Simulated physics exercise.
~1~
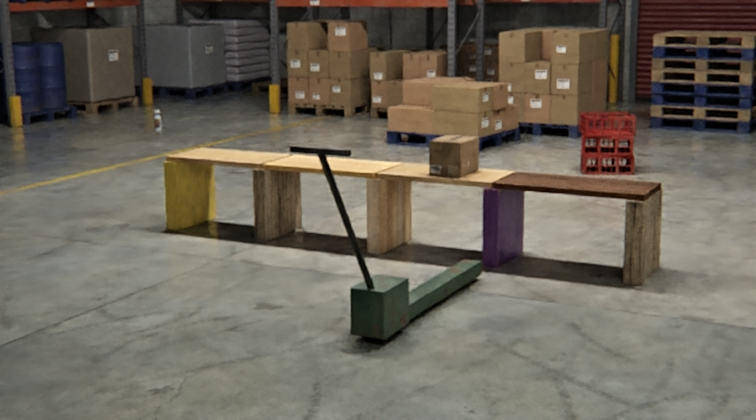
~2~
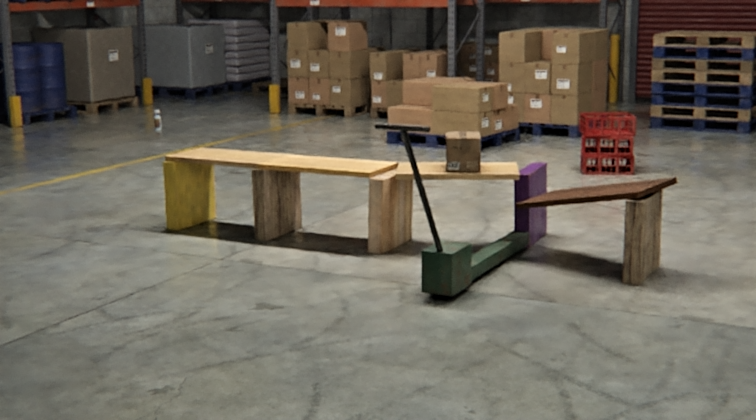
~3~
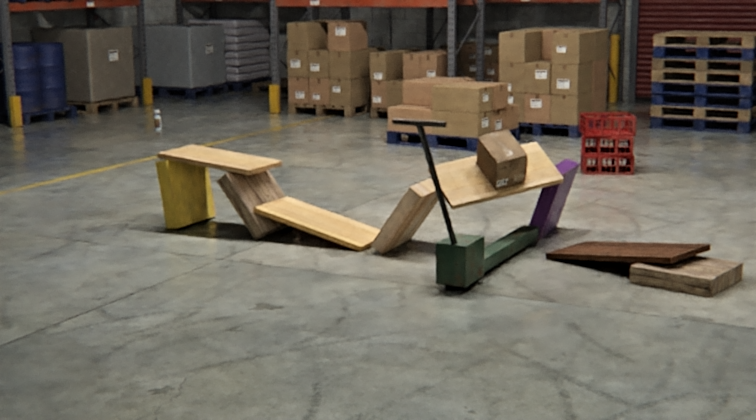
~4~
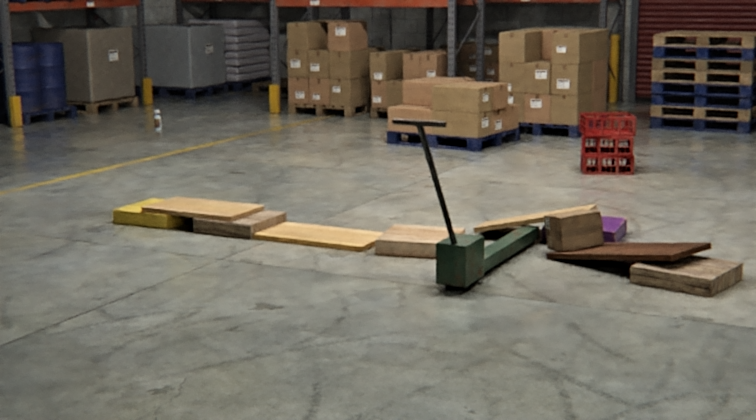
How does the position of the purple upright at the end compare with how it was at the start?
At the start the purple upright stands on end under the boards, and by the end it is lying on its side on the floor.
